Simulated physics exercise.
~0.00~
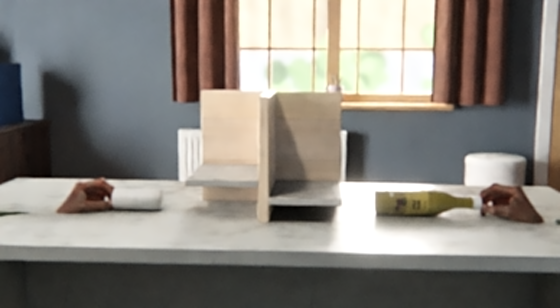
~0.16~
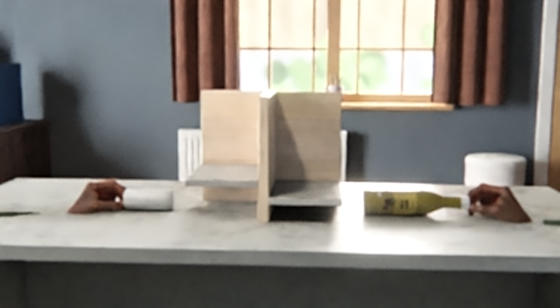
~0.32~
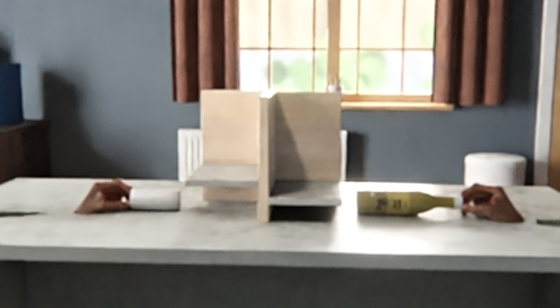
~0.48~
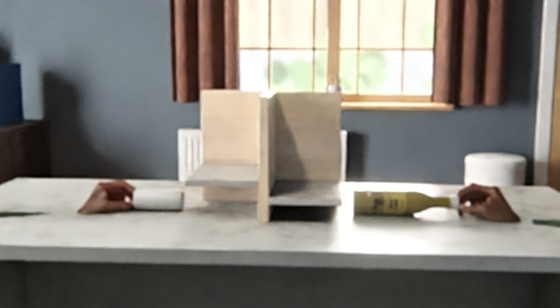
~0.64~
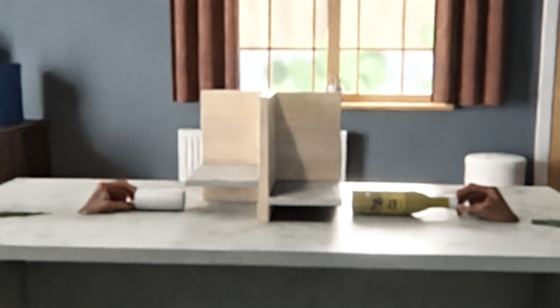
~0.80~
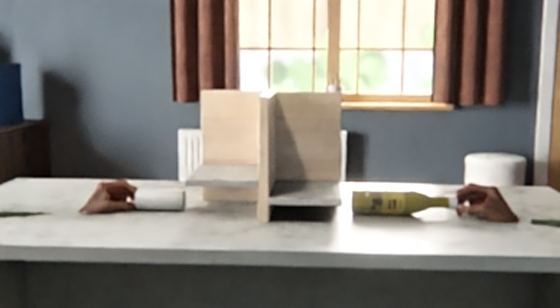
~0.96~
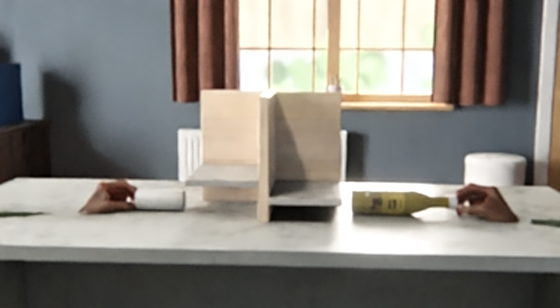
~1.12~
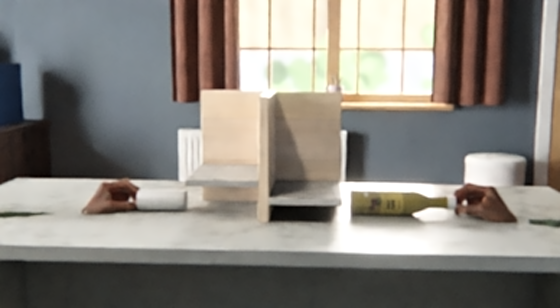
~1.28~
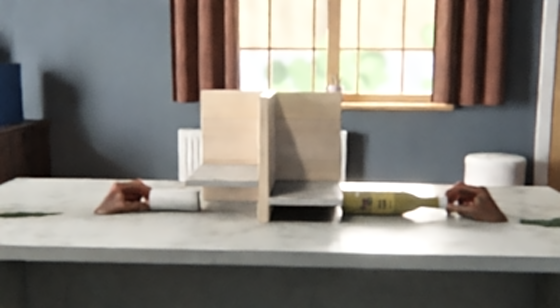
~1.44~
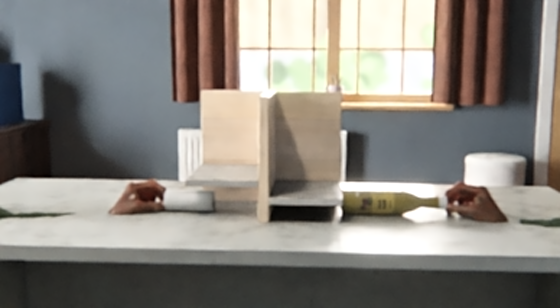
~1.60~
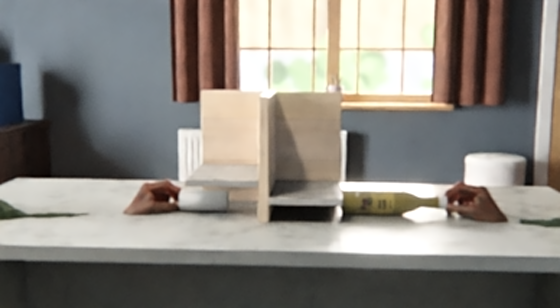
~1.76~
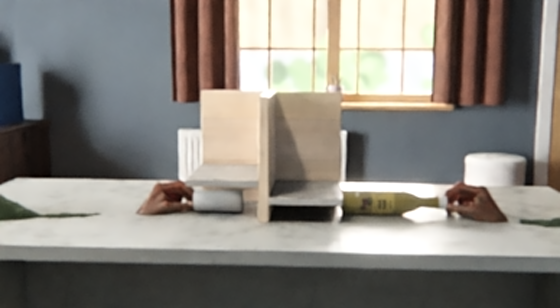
On a pale tabletop, hands slide a white cylinder under a shelf while a yellow bottle stops at its edge.
